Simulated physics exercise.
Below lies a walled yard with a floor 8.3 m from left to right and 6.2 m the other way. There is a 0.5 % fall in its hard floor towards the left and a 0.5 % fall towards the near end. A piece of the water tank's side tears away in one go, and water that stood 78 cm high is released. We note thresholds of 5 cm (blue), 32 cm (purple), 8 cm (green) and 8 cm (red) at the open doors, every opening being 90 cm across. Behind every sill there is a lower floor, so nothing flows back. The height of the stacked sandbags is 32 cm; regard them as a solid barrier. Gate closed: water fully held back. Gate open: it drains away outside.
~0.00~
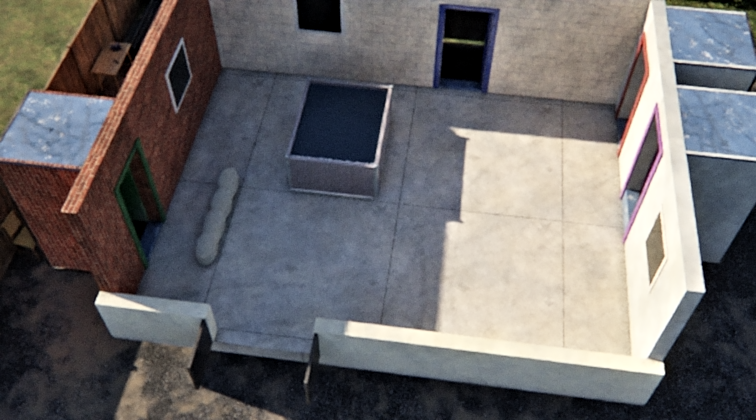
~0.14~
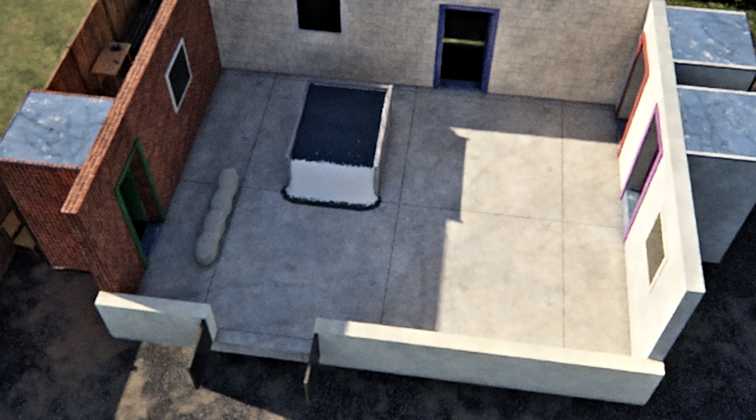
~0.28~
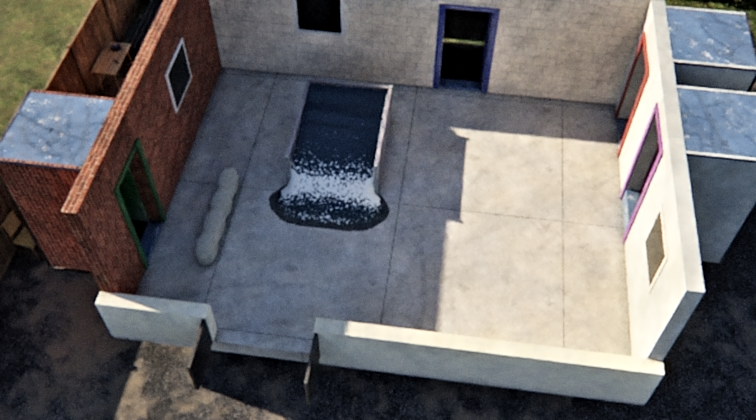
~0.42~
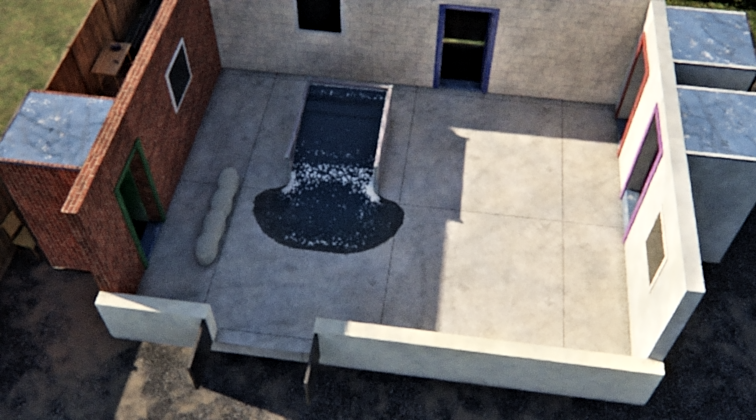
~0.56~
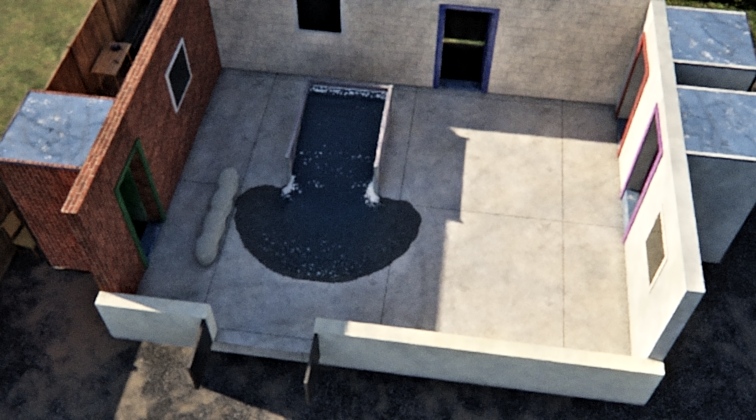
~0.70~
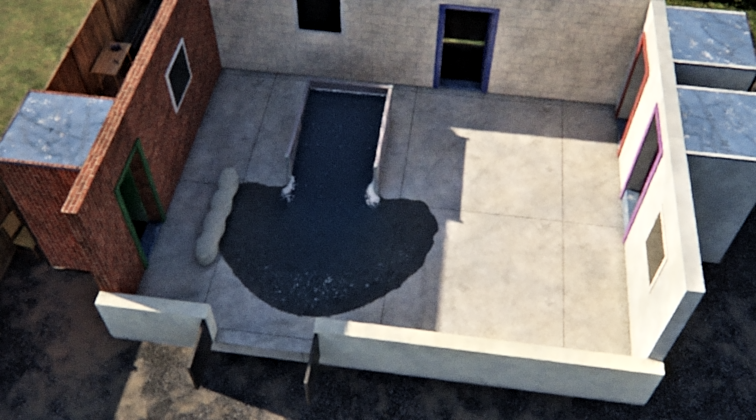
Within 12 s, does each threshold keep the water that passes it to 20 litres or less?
One by one: The blue door is going to hold within the limit. The purple door is going to hold within the limit. The green door is going to hold within the limit. The red door is going to hold within the limit.
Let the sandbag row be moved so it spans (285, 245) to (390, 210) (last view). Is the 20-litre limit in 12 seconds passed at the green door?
Result at green: Limit broken.
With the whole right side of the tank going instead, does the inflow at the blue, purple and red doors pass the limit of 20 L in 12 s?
Then it goes blue too high, purple fine, red too high.
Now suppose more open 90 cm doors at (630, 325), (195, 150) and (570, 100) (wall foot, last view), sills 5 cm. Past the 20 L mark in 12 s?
More, less, less.
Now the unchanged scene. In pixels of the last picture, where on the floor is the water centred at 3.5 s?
Roughly (355, 260) in the last picture.
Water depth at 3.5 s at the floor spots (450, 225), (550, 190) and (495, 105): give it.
About 0, 0 and 0 cm respectively.
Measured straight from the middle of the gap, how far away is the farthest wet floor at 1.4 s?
Roughly 4.0 m.
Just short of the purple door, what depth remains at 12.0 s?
Reading: Close to 1.5 cm.
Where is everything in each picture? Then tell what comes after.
Still water, 78 cm deep, in the water tank at (341, 124), in the first picture.
Water pours out at (333, 182) and has run 0.9 m, to (286, 189); typically 10 cm deep outside, 78 cm at the water tank's back, in the second picture.
The front is at (278, 209), 1.1 m from the gap at (333, 183); 1.3 m2 of floor is under water; 78 cm left at the back of the water tank, in the third picture.
Water pours out at (333, 184) and has run 1.5 m, to (274, 235); typically 10 cm deep outside, 74 cm at the water tank's back, in the fourth picture.
The front is at (276, 267), 1.9 m from the gap at (333, 185); 4.7 m2 of floor is under water; 66 cm left at the back of the water tank, in the fifth picture.
Water pours out at (333, 185) and has run 2.6 m, to (287, 308); typically 6 cm deep outside, 66 cm at the water tank's back, in the sixth picture.
After 1.4 s water covers 25 % of the floor and is deepest (33 cm) near (330, 342); blue door not reached, purple door not reached, green door not reached, red door not reached.
After 2.2 s water covers 30 % of the floor and is deepest (34 cm) near (128, 317); blue door not reached, purple door not reached, green door not reached, red door not reached.
After 3.5 s water covers 40 % of the floor and is deepest (23 cm) near (622, 378); blue door not reached, purple door not reached, green door 6 cm at the sill, 0 L in, red door not reached.
After 7.0 s water covers 70 % of the floor and is deepest (9 cm) near (220, 75); blue door not reached, purple door 4 cm at the sill, 0 L in, green door 4 cm at the sill, 0 L in, red door 2 cm at the sill, 0 L in.
After 12.0 s water covers 95 % of the floor and is deepest (6 cm) near (366, 114); blue door 2 cm at the sill, 0 L in, purple door 2 cm at the sill, 0 L in, green door 4 cm at the sill, 0 L in, red door 3 cm at the sill, 0 L in.
